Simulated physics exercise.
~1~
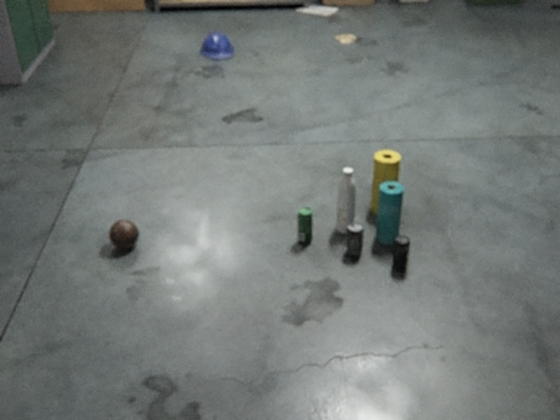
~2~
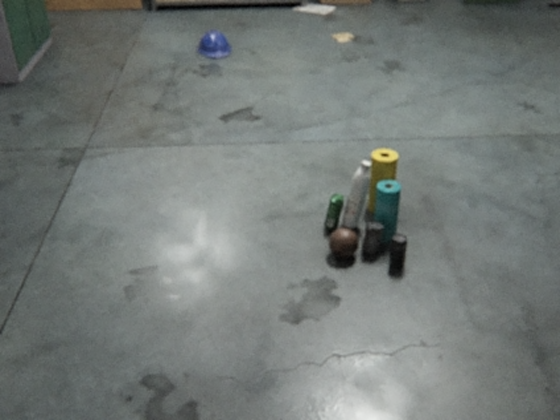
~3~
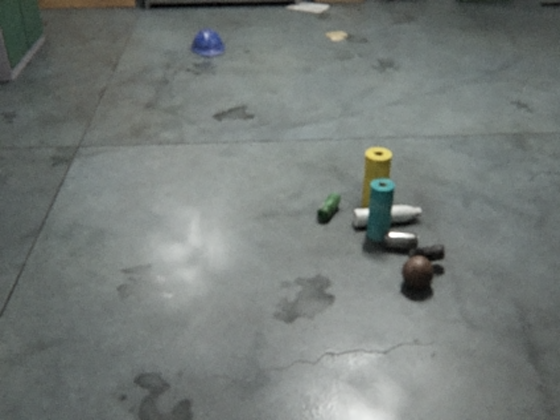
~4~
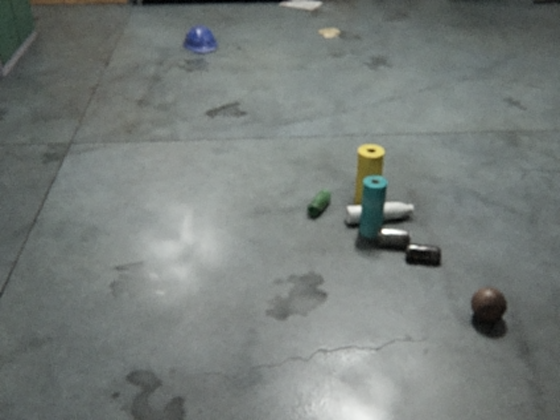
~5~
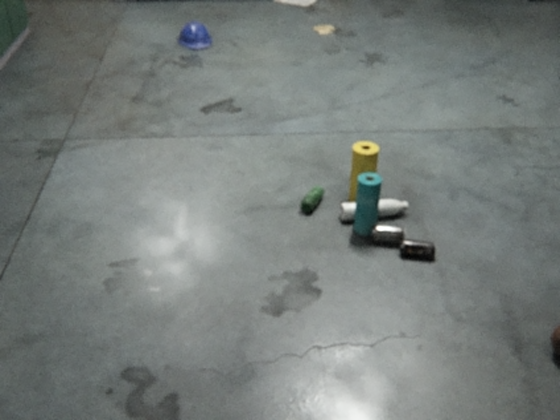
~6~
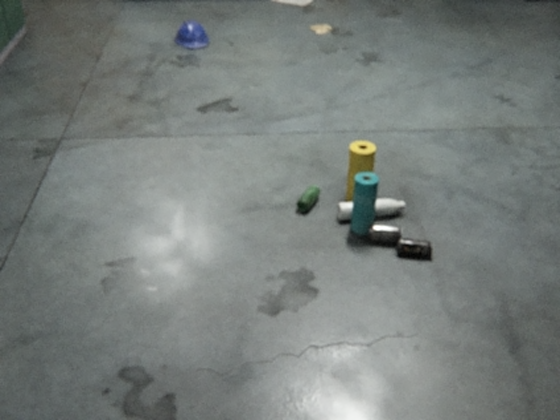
Concrete floor with a brown ball rolling right, toppling two cans, a white bottle and a black can, leaving two rolls standing.
